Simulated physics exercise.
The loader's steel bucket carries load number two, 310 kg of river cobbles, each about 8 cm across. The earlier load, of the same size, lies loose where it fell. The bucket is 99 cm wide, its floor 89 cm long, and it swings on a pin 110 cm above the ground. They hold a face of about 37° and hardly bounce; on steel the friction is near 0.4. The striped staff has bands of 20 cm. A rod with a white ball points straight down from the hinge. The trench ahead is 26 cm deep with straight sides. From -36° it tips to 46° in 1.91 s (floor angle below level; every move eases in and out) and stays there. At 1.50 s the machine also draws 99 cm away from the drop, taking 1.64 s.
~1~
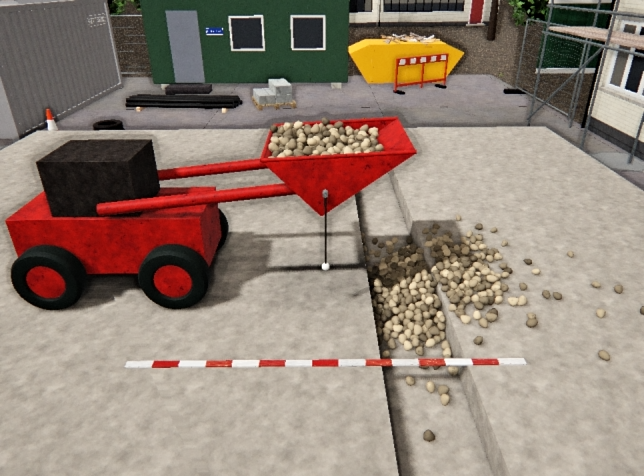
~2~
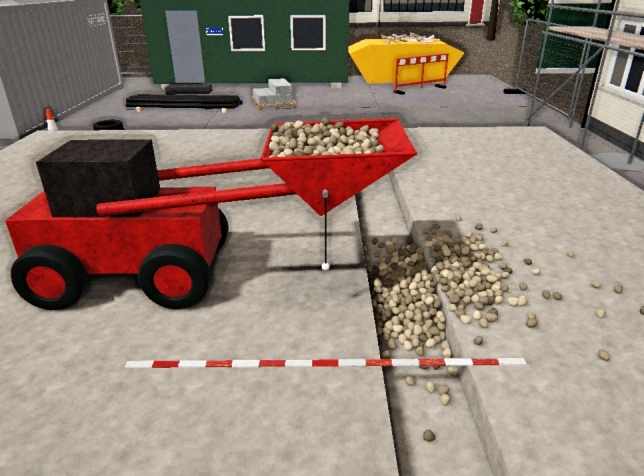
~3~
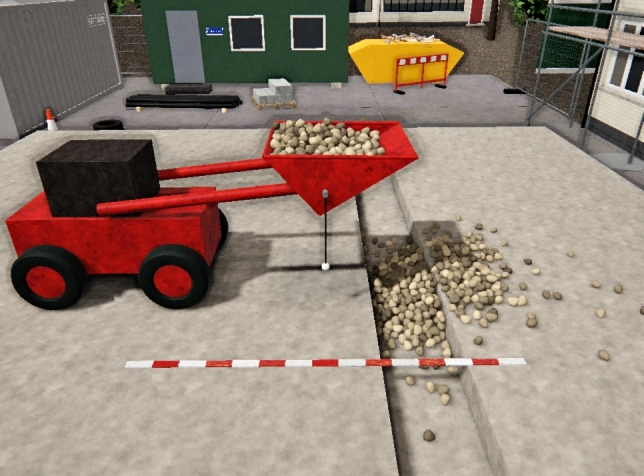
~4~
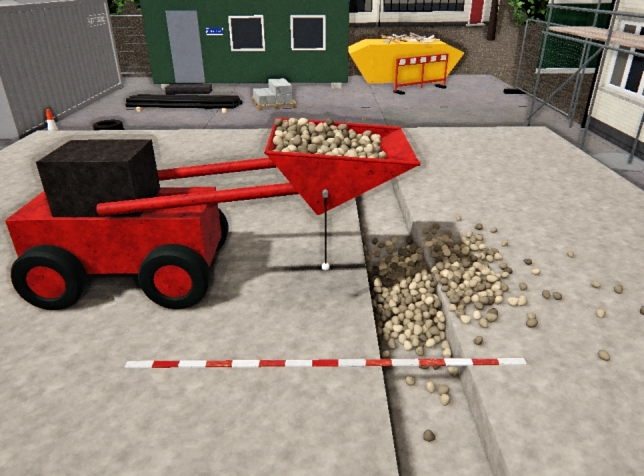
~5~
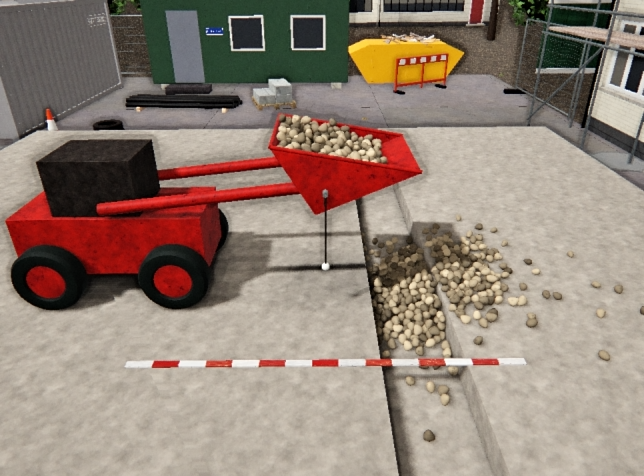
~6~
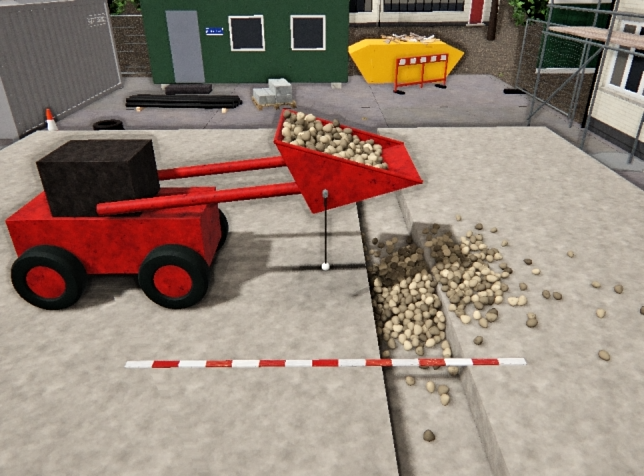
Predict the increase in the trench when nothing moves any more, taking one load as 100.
Some 90 per cent is added.
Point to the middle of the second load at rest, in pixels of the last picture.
Around (394, 279).
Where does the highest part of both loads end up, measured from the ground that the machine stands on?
About 16 cm above it.
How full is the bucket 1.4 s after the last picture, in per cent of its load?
It holds some 5 per cent.
Then, 0.8 s after the last picture the floor is at 33°; in per cent of one load, 94 in the bucket, 71 in the trench, 35 past the trench; the foremost stones are at (611, 303).
Then, 1.4 s after the last picture the floor is at 46°; in per cent of one load, 4 in the bucket, 9 short of the trench, 149 in the trench, 37 past the trench; the foremost stones are at (611, 303).
Then, 3.0 s after the last picture the floor is at 46°; in per cent of one load, 0 in the bucket, 8 short of the trench, 155 in the trench, 37 past the trench; the foremost stones are at (611, 303).
Then, 5.5 s after the last picture the floor is at 46°; in per cent of one load, 0 in the bucket, 8 short of the trench, 155 in the trench, 37 past the trench; the foremost stones are at (611, 303). Net gain in the trench, 90.
